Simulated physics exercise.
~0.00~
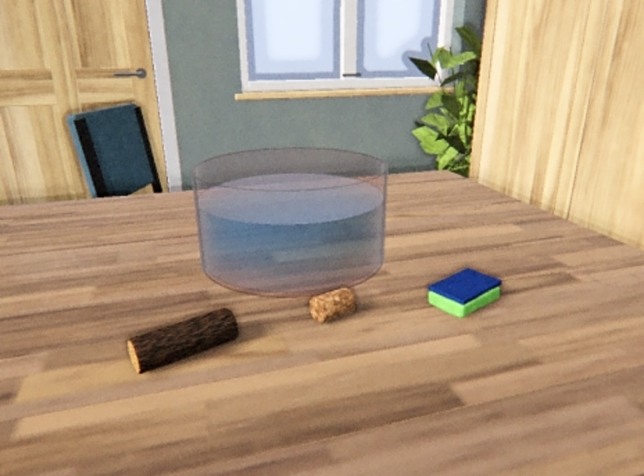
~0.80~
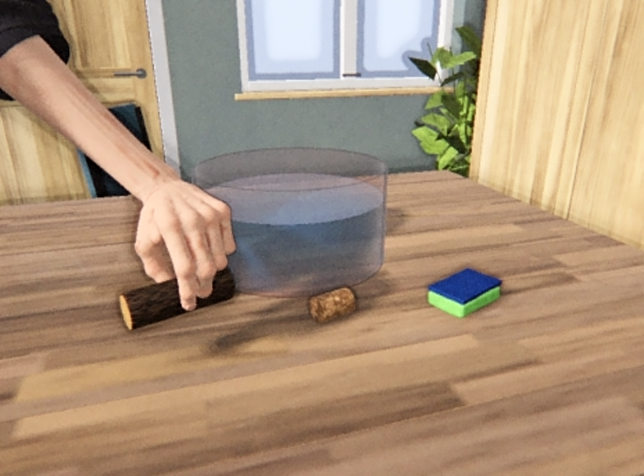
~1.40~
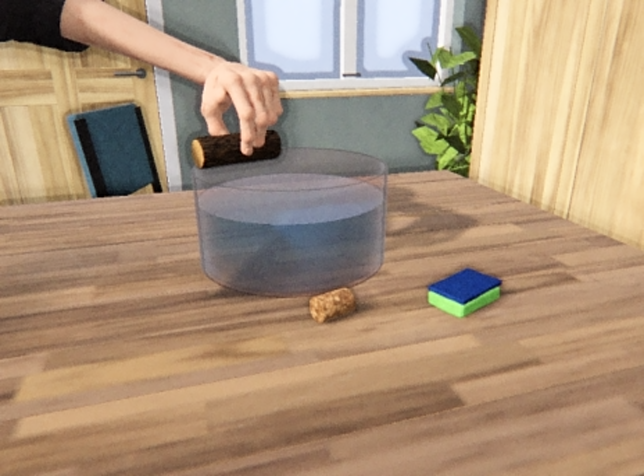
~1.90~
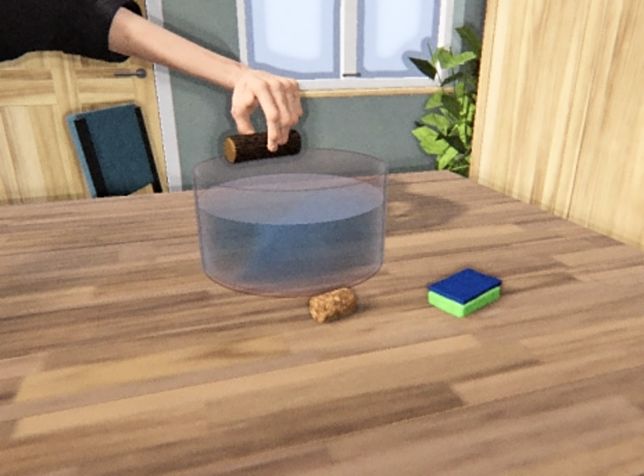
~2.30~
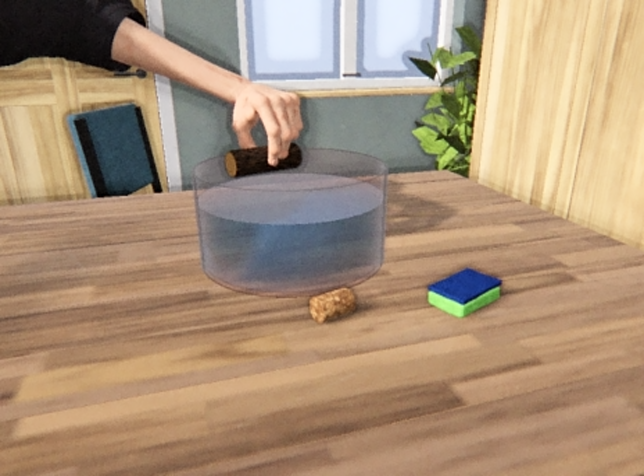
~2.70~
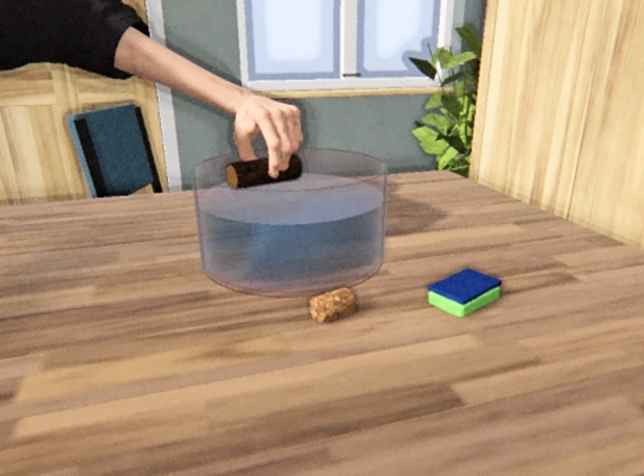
At the start, a piece of branch, a cork and a blue and green sponge lie in front of a clear tub of water. A hand reaches in from the left, grips the branch and lifts it over the tub, then lowers it to just above the water.
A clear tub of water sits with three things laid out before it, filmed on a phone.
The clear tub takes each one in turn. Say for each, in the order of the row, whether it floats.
Well, from the left it remains up, then remains up, then remains up.
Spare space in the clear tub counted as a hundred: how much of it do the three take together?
4 per cent.
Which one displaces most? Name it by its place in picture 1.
That would be the one at the far left, I'd say.
After 4.0 s, the piece of branch stays afloat.
After 8.0 s, the cork stays afloat.
After 12.0 s, the sponge stays afloat; afloat, piece of branch, cork and sponge.
